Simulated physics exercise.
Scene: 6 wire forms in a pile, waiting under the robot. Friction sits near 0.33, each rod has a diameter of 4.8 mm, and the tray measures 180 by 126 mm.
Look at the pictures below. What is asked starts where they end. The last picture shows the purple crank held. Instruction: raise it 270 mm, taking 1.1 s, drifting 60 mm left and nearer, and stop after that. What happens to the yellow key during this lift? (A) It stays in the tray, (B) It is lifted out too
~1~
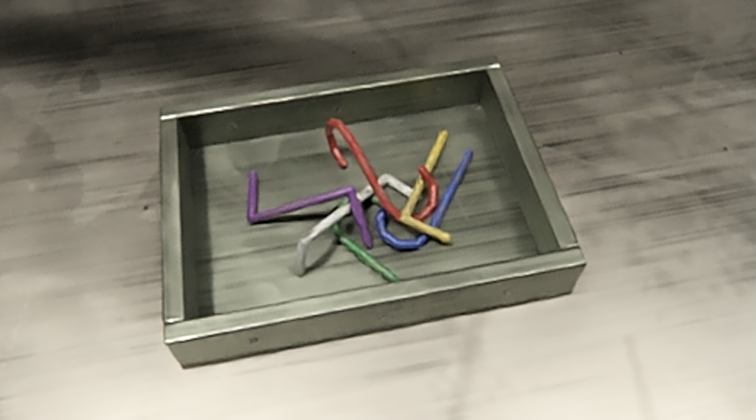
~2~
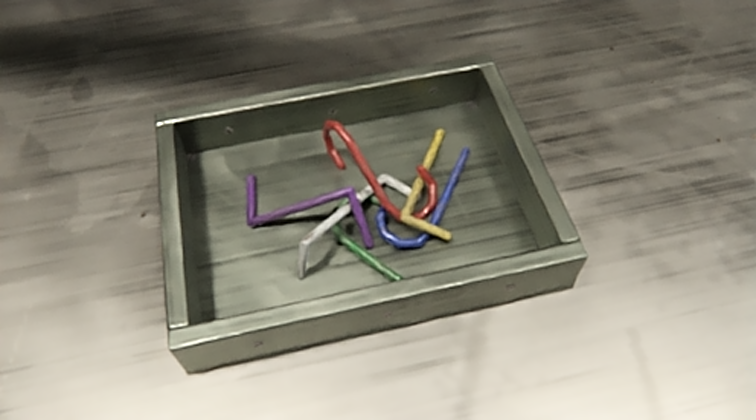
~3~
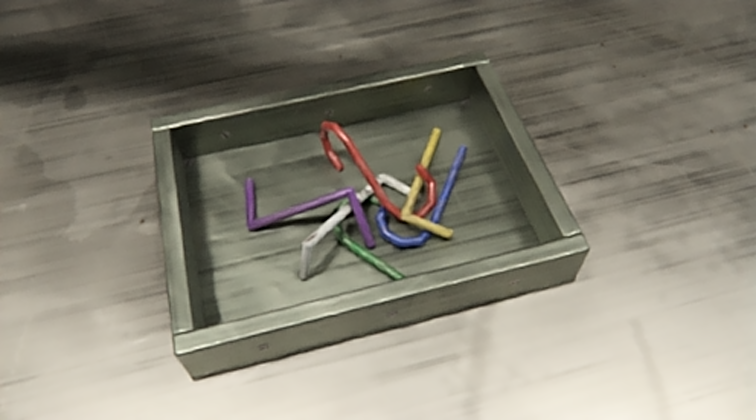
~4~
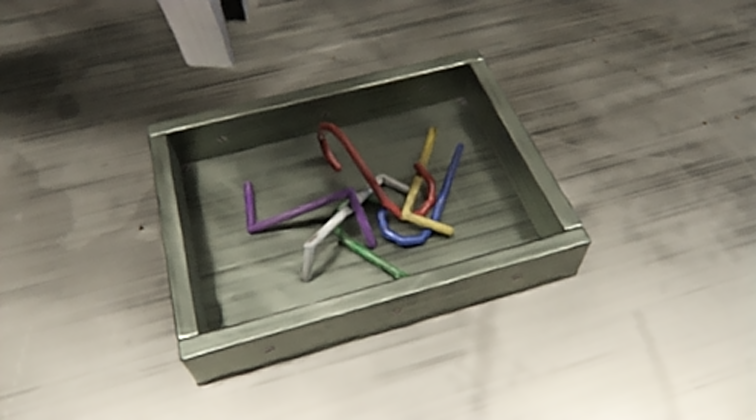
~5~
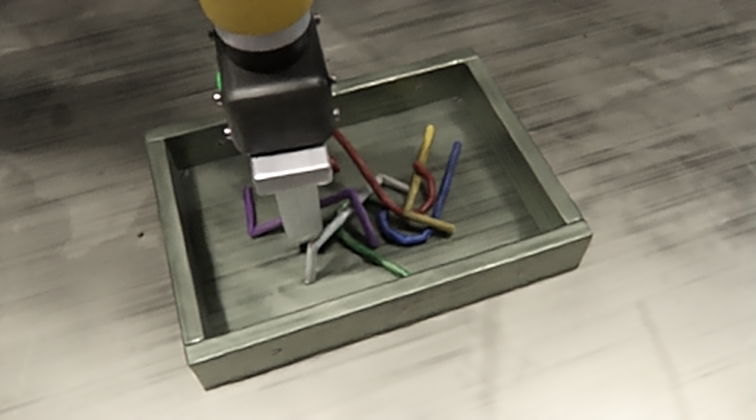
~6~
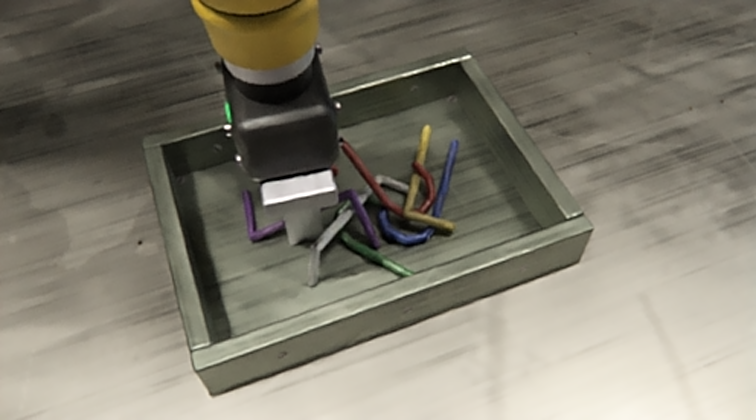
It stays in the tray.
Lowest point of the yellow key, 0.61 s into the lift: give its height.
I'd put it near 0 mm up.
Then, 0.33 s into the lift, lowest point more than 20 mm over the tray floor, purple crank 58 mm.
Then, 0.61 s into the lift, lowest point more than 20 mm over the tray floor, purple crank 158 mm.
Then, 1.10 s into the lift, lowest point more than 20 mm over the tray floor, purple crank 272 mm.
Finally, hanging purple crank 272 mm; the other 5 are down.
